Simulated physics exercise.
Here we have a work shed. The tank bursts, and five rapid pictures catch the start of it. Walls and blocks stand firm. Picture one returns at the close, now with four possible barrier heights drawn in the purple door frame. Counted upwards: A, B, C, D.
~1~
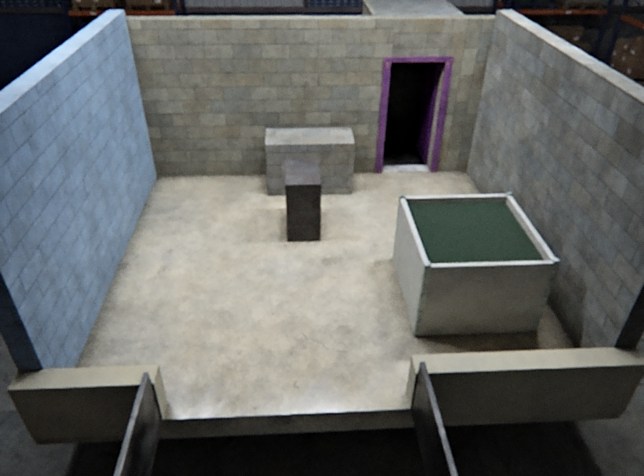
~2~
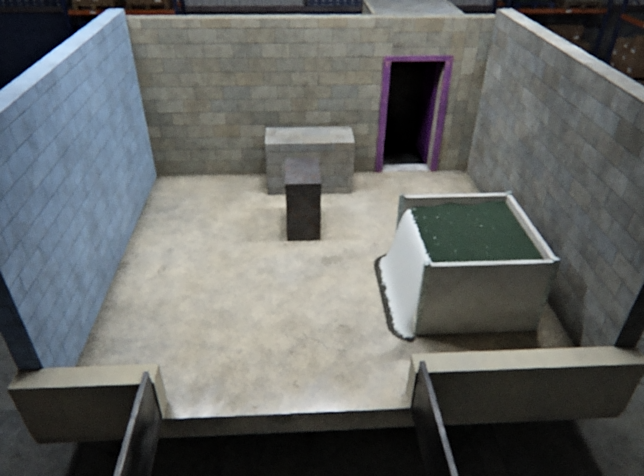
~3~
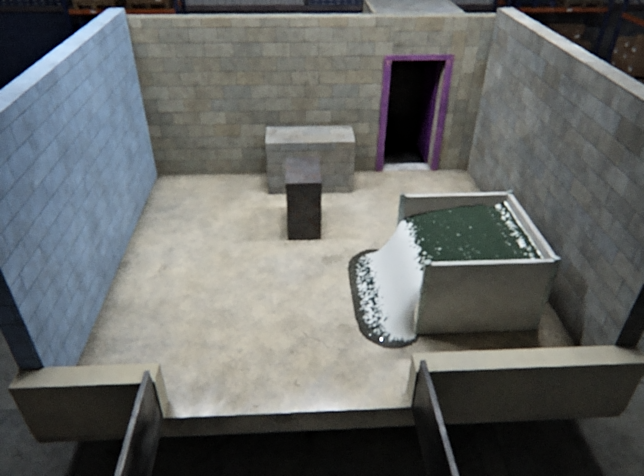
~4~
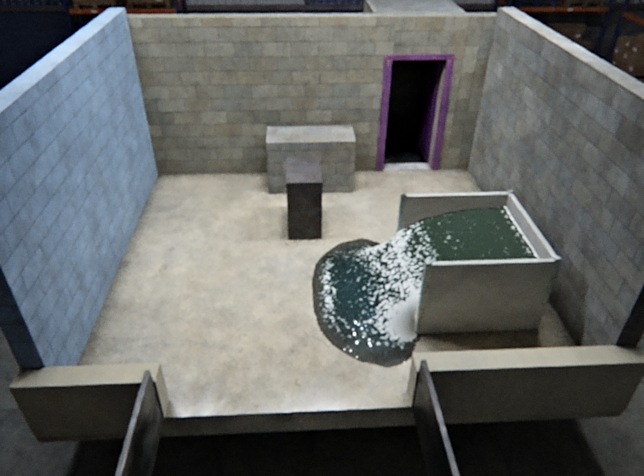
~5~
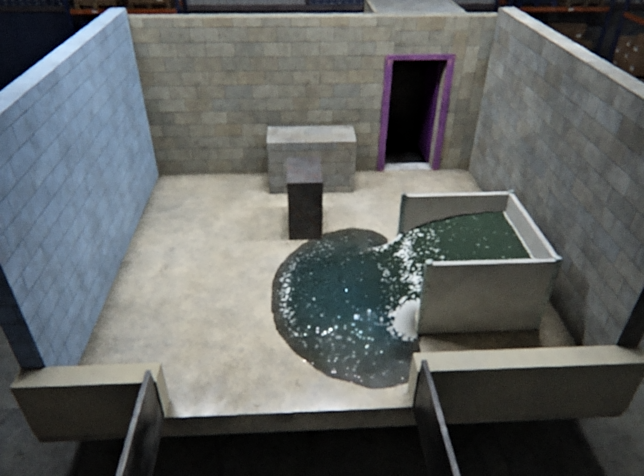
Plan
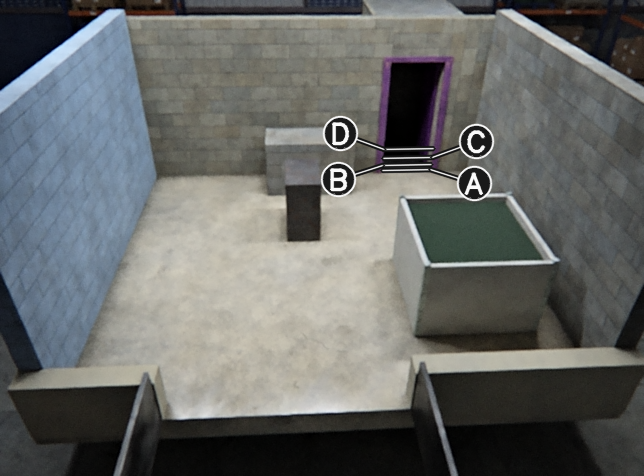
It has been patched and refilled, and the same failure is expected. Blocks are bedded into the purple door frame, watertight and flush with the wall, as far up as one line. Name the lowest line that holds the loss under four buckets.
A.
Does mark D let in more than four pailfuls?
No, not at all.
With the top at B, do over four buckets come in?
No, that is safe.
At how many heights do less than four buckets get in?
All four.
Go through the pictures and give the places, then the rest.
Water in the tank at rest, its middle at (471, 232); foot of the purple doorway at (406, 172); open gate at (286, 356).
Water covers 2 % of the ground and shows as far out as (398, 326).
Water covers 4 % of the ground and shows as far out as (356, 261).
Water covers 9 % of the ground and shows as far out as (358, 243).
Water covers 16 % of the ground and shows as far out as (280, 320).
On the marked copy, A at (406, 170); B at (407, 165); C at (407, 157); D at (408, 149); from the bottom up A, B, C, D.
Choosing A, a splash gets over, under a bucket.
Choosing B, nothing gets over.
Choosing C, nothing gets over.
Choosing D, nothing gets over.
